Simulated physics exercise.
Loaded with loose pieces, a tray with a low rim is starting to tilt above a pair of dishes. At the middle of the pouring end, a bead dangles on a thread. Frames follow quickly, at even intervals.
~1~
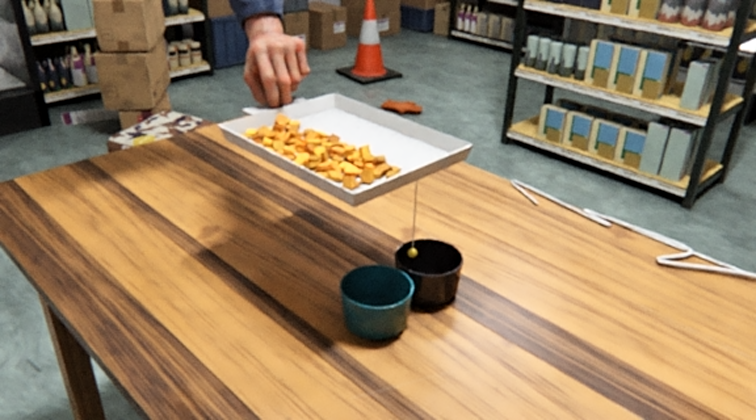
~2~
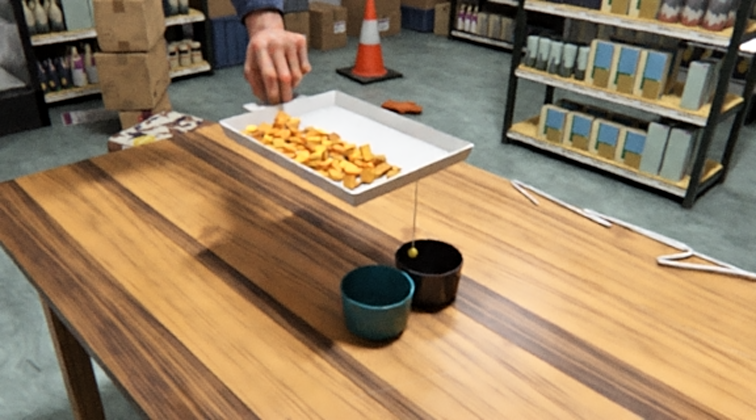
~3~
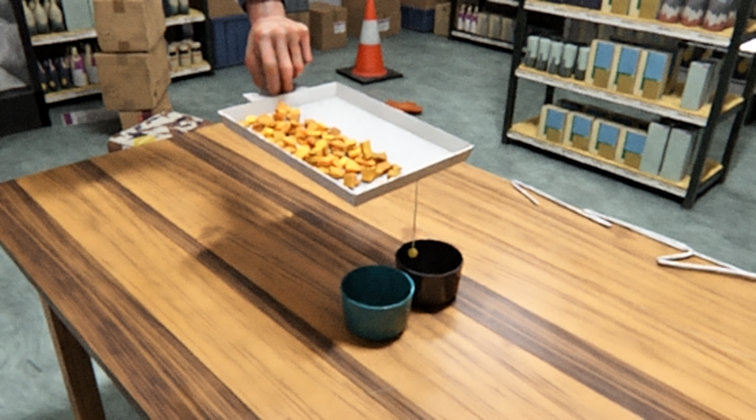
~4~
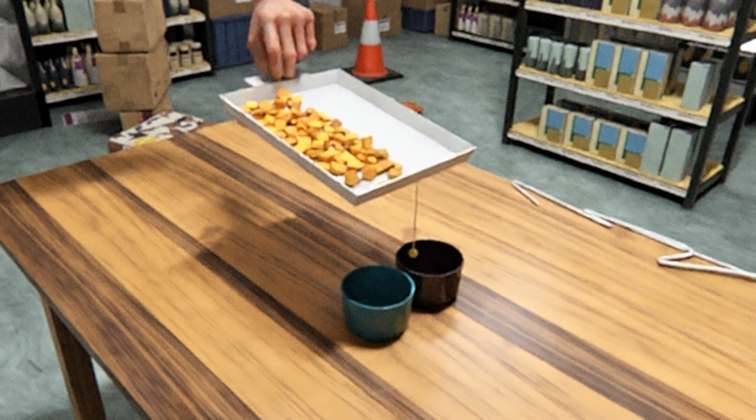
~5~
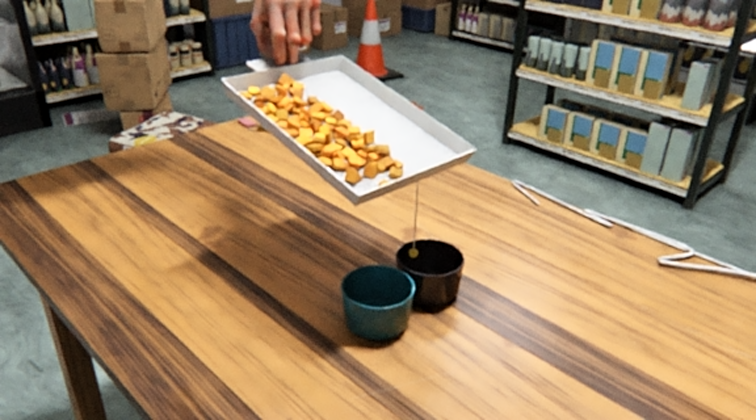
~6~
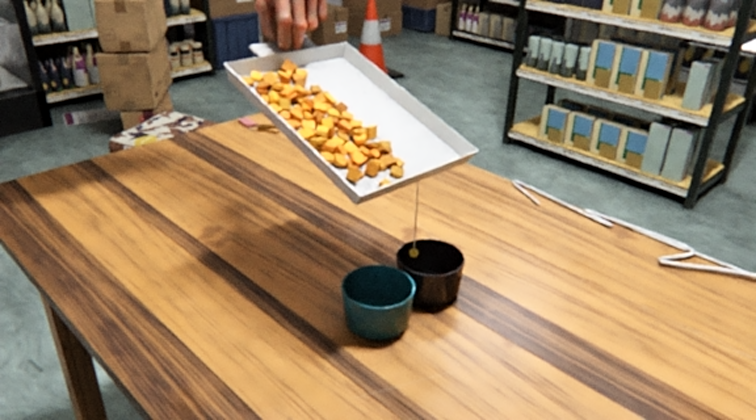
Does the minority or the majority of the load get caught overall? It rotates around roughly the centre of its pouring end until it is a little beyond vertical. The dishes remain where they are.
The minority of it gets caught.
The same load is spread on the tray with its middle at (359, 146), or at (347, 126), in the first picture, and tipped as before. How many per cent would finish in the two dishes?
You'd get about 10 per cent first and about 20 per cent second.
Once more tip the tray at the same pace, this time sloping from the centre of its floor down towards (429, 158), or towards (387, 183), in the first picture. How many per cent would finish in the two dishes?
Lab note: Case 1 near 30 %, case 2 near 40 %.
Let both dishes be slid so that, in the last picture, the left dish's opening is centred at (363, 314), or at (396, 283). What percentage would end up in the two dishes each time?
Trial 1 near 40 percent, trial 2 near 40 percent.
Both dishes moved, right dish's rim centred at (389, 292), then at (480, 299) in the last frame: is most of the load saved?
Result - try one, below the halfway mark; try two, below the halfway mark.
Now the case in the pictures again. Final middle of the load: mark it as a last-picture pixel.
(464, 324).
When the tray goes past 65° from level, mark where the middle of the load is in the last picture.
I'd put it at about (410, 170).
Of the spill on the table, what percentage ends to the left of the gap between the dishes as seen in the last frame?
10 per cent, about.
Soon, tray tipped steeply; nearly all on the tray; a small part in the air.
A while on, tray tipped past a quarter turn; about a third on the tray; a stray few in the left dish; a stray few in the right dish; about a third outside both; about a quarter in the air.
Towards the end, tray tipped past a quarter turn; a small part in the left dish; a small part in the right dish; most outside both.
Finally, tray tipped past a quarter turn; a small part in the left dish; a small part in the right dish; most outside both.
